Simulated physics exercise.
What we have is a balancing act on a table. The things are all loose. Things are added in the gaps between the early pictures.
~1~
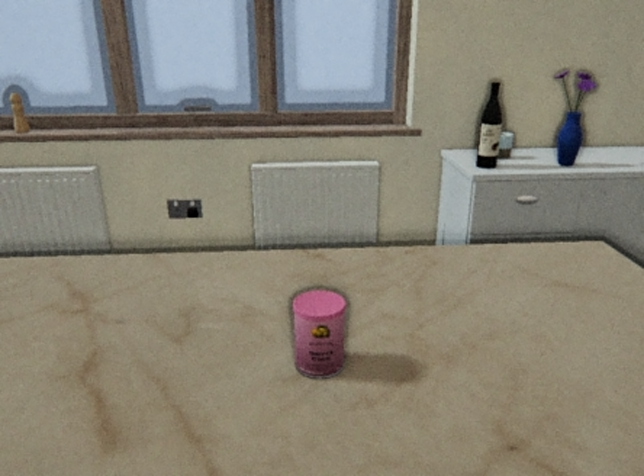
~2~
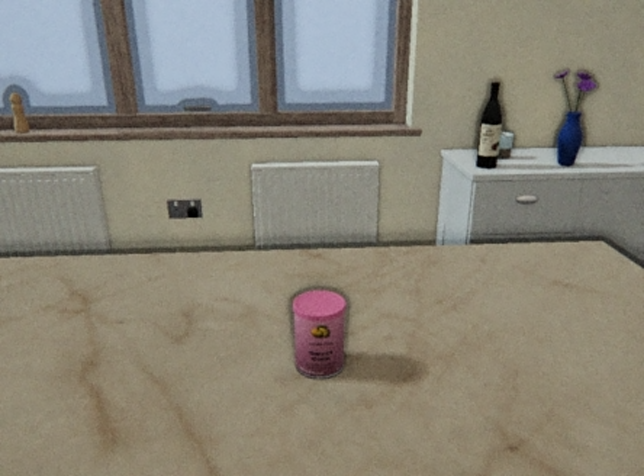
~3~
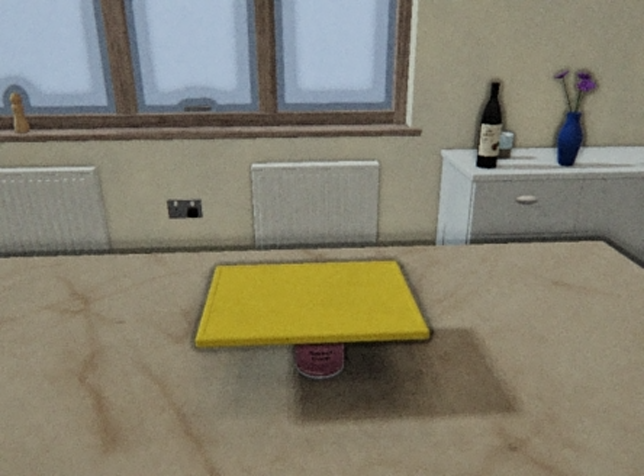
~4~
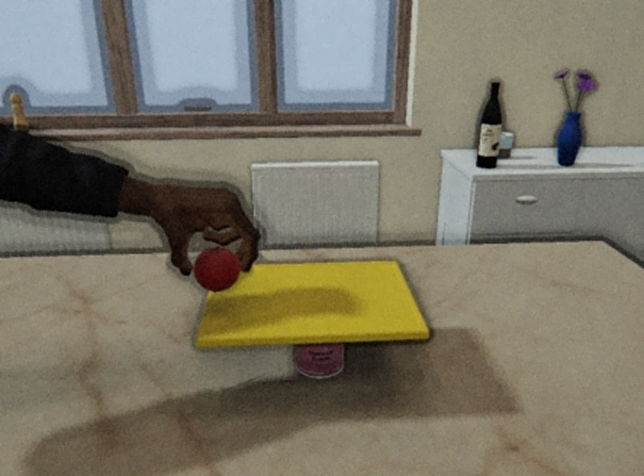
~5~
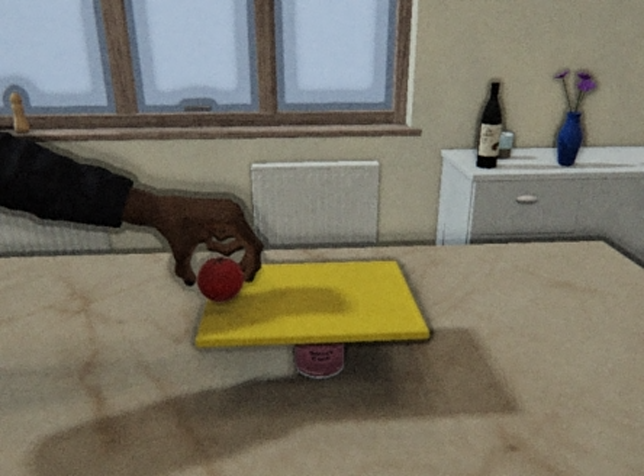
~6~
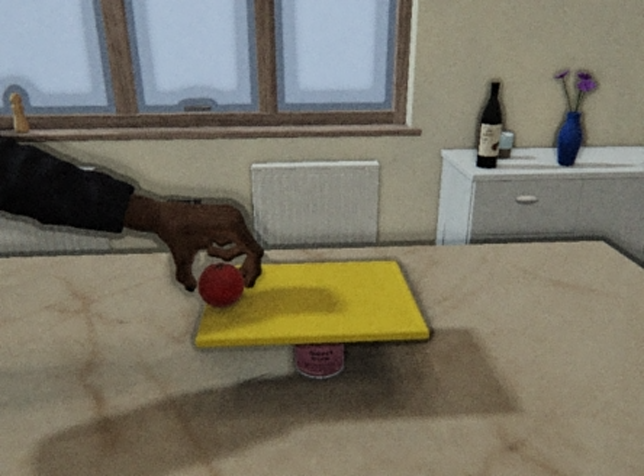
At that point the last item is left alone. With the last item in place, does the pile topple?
Down it goes.
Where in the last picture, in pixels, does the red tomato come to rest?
I'd point to roughly (123, 372).
Then, 0.70 s on from there, red tomato now fallen; yellow lid turned 44° from how it was put.
Then, 0.90 s on from there, yellow lid now fallen.
In the end, fallen, red tomato and yellow lid; pink tin unmoved. At the end, from the last picture's camera, red tomato near (123, 372). The stack comes apart.
